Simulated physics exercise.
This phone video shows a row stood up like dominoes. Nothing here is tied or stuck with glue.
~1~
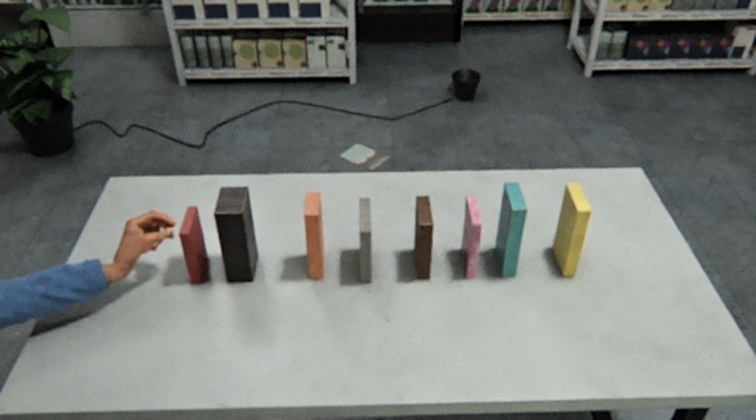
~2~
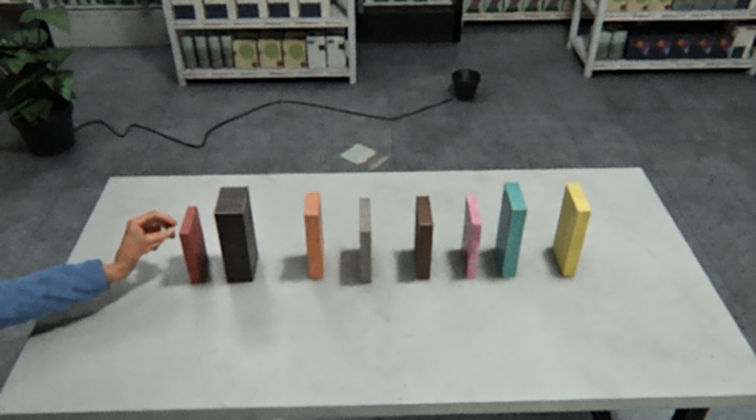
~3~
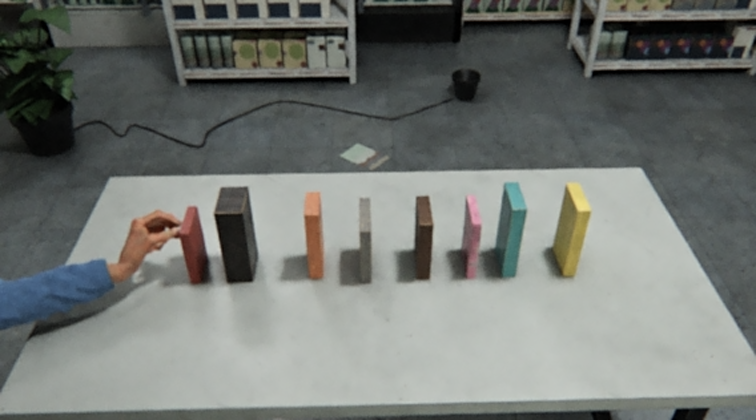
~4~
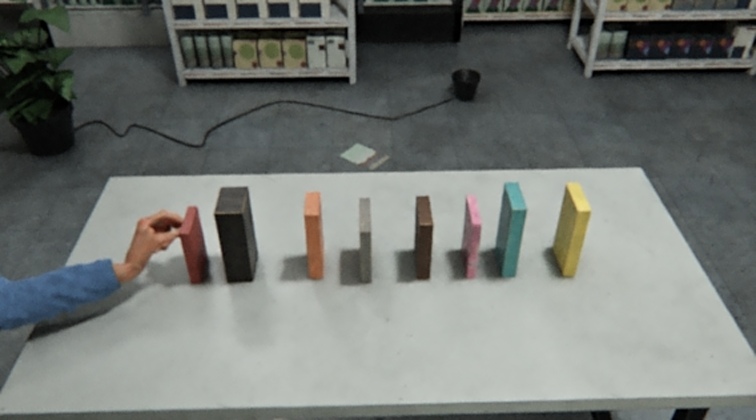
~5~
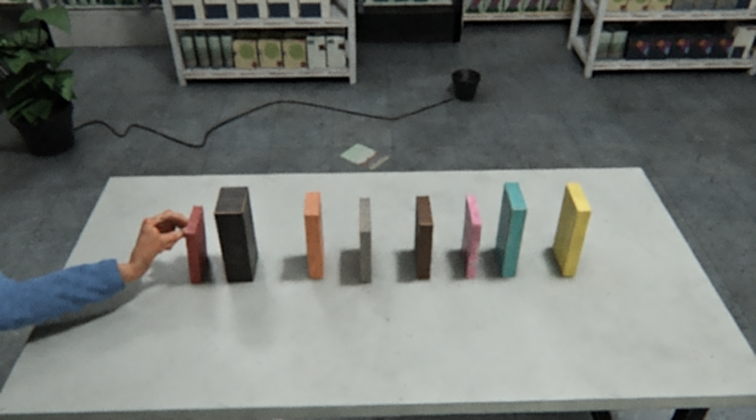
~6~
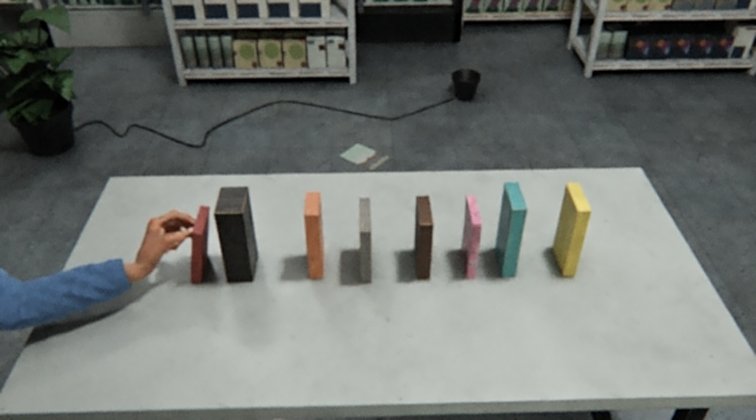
On a pale table in a room with shelves behind it, eight upright blocks of different colours stand in a spaced row, a hand beside the red one at the left end. The hand moves slightly right and touches the red block, then pushes it into a slight rightward lean toward the black block, while the others stay still.
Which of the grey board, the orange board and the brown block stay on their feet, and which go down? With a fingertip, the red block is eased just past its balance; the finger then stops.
My prediction: The grey board will stay on its base, the orange board will stay on its base, the brown block will stay on its base.
Then, 0.10 s past the last view, red block 20° over.
Then, 0.50 s past the last view, red block 23° over.
Finally, all 6 still in place. Final places as the last picture's camera would see them, grey board near (366, 240), orange board near (315, 236).
